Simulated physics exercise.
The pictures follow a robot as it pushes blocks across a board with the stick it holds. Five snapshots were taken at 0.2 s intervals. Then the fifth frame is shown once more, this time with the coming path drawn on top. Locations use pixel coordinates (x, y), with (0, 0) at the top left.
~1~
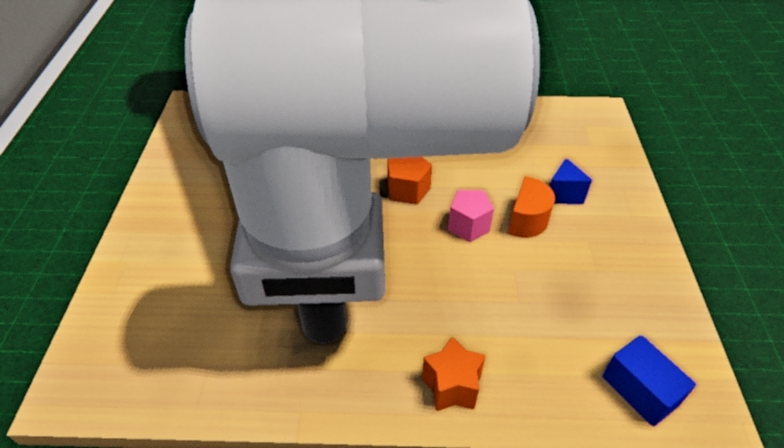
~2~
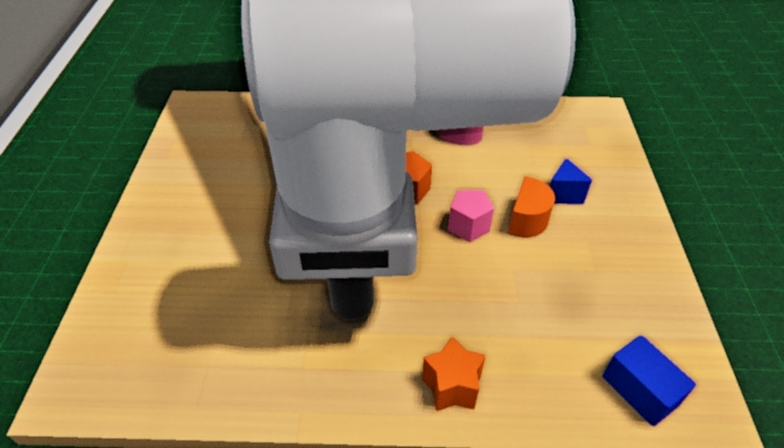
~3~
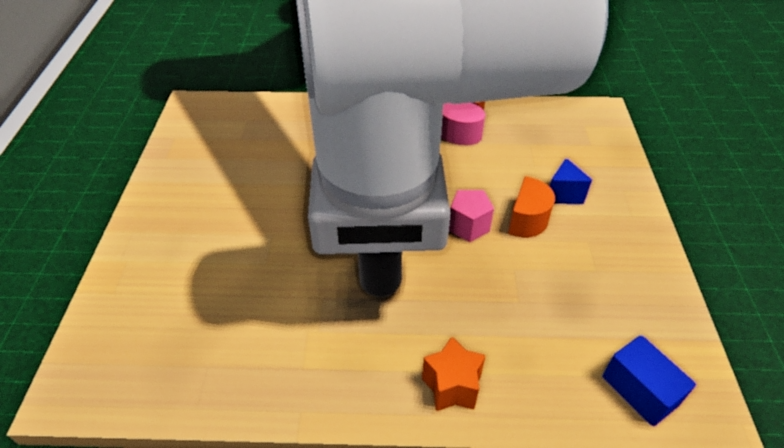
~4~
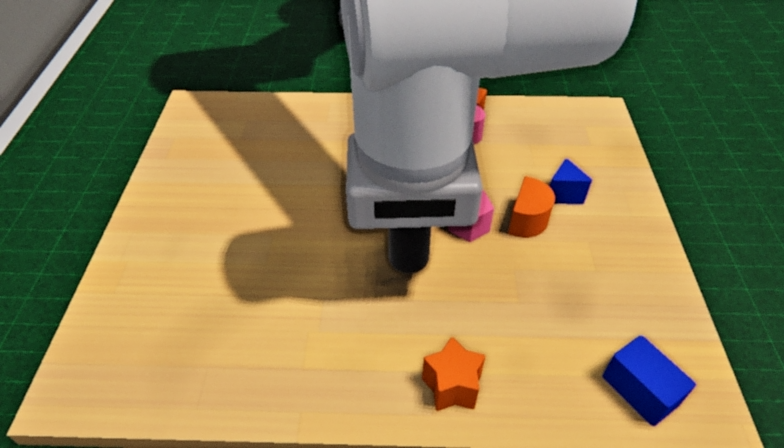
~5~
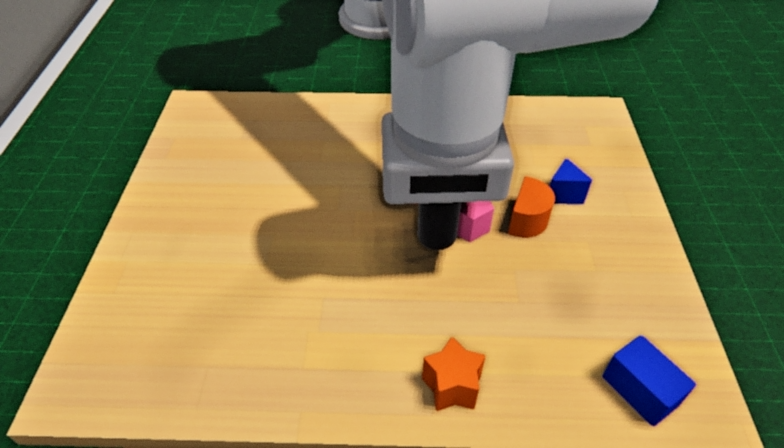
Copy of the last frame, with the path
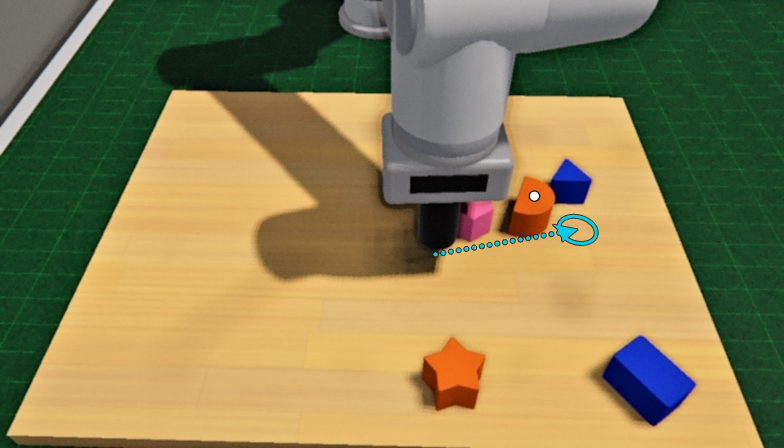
A light wooden board on a green grid-patterned floor is seen from above at an angle by a still camera. Orange, pink and blue blocks sit toward the upper right, with an orange star near the bottom centre and a larger blue block at lower right. A grey robot arm moves its dark stick steadily up and right from left of centre to beside the pink pentagon, while the blocks stay still.
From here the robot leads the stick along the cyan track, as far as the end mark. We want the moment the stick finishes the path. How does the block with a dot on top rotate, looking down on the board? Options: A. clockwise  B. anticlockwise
B.
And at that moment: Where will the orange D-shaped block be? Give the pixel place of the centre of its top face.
It sits at (567, 180).
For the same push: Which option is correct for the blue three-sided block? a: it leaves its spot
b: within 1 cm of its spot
Option a.
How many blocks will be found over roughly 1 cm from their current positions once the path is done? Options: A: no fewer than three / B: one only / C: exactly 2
A.
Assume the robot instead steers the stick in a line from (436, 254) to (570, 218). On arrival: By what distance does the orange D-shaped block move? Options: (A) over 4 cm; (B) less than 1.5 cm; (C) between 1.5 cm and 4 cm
My pick is A.
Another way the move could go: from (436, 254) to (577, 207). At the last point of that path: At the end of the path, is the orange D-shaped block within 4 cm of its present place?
No
The line goes straight from (436, 254) to (577, 230); the dot is on the orange D-shaped block.
The first path, step by step. One third of the way, stick at (488, 228); pink pentagon at (485, 194), turned 50° anticlockwise.
Two thirds of the way, stick at (536, 220); pink pentagon at (486, 194), turned 55° anticlockwise; orange D-shaped block at (553, 184), turned 35° anticlockwise; blue three-sided block at (576, 167), turned 25° clockwise.
At the end, stick at (584, 212); orange pentagon unmoved; pink pentagon at (486, 194), turned 55° anticlockwise; orange D-shaped block at (567, 180), turned 100° anticlockwise; blue three-sided block at (577, 160), turned 40° clockwise.
